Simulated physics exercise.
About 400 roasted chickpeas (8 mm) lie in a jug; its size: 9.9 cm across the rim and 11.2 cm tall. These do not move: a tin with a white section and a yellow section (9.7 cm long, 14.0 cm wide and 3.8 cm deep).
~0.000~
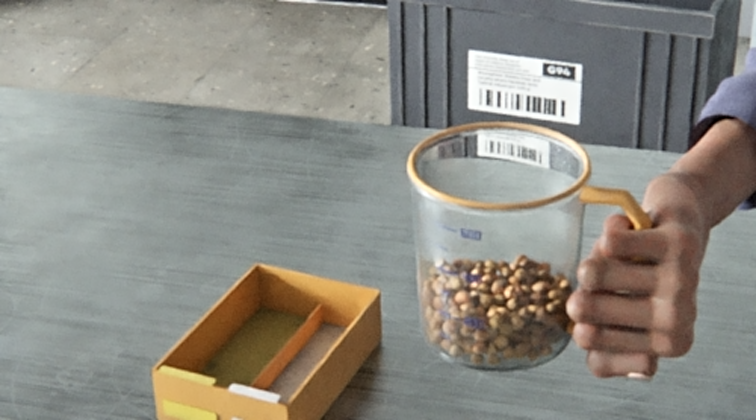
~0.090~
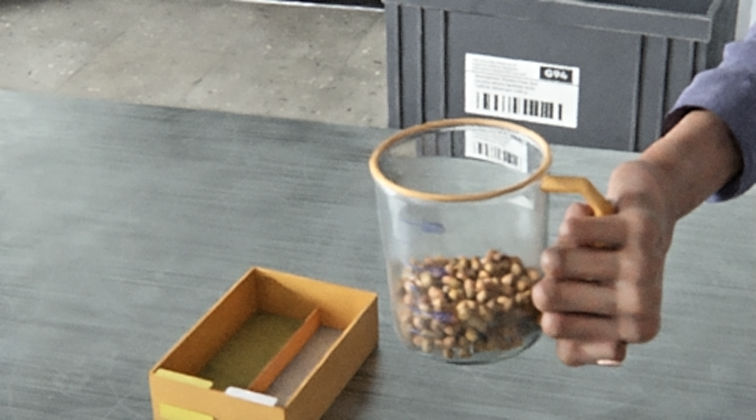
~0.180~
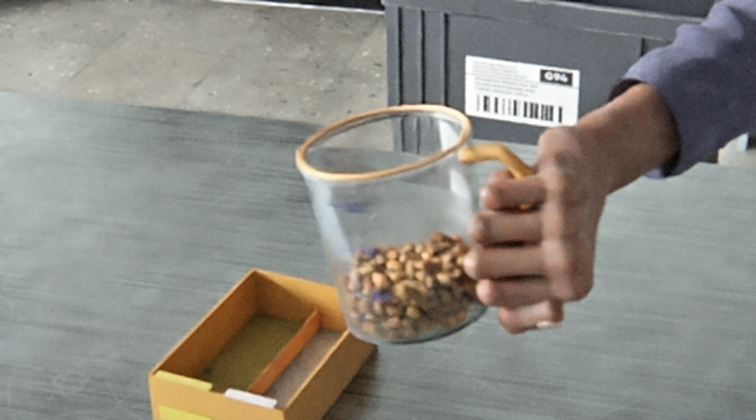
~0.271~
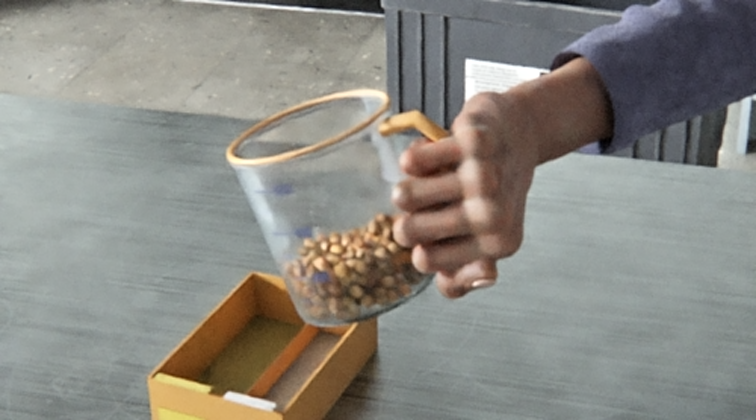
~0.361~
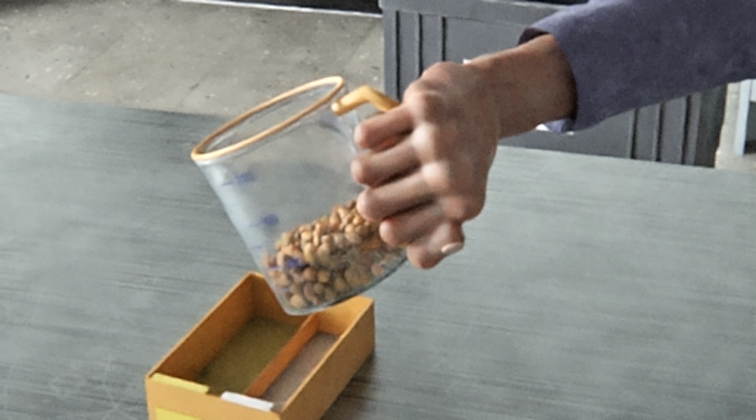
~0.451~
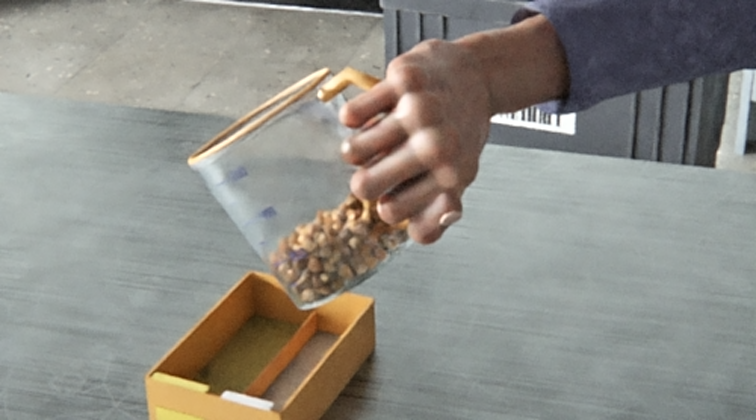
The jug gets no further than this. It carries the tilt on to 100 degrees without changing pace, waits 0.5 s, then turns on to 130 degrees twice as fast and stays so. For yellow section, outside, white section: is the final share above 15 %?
Yellow section above, outside above, white section below.
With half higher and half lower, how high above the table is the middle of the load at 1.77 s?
14 cm, give or take.
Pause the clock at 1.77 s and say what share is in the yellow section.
At that time, around 5 per cent is there.
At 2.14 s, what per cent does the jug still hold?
About 5 % of the load.
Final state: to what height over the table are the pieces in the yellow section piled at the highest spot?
Around 2.5 centimetres above the table.
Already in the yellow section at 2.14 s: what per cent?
40 per cent.
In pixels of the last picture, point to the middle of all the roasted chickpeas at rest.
Middle: Approx. (194, 357).
After 0.96 s, tilt 83 degrees; jug 100 %; middle of all pieces near (340, 198).
After 1.38 s, tilt 100 degrees; jug 90 %, in the air 5 %; middle of all pieces near (295, 204).
Then, at 1.77 s, tilt 103 degrees; yellow section 5 %, outside 25 %, jug 65 %, in the air 5 %; middle of all pieces near (259, 248).
After 2.14 s, tilt 130 degrees; yellow section 40 %, outside 40 %, jug 5 %, in the air 10 %; middle of all pieces near (196, 327).
In the end, at 2.9 s, white section 0 %, yellow section 45 %, outside 55 %, jug 0 %.
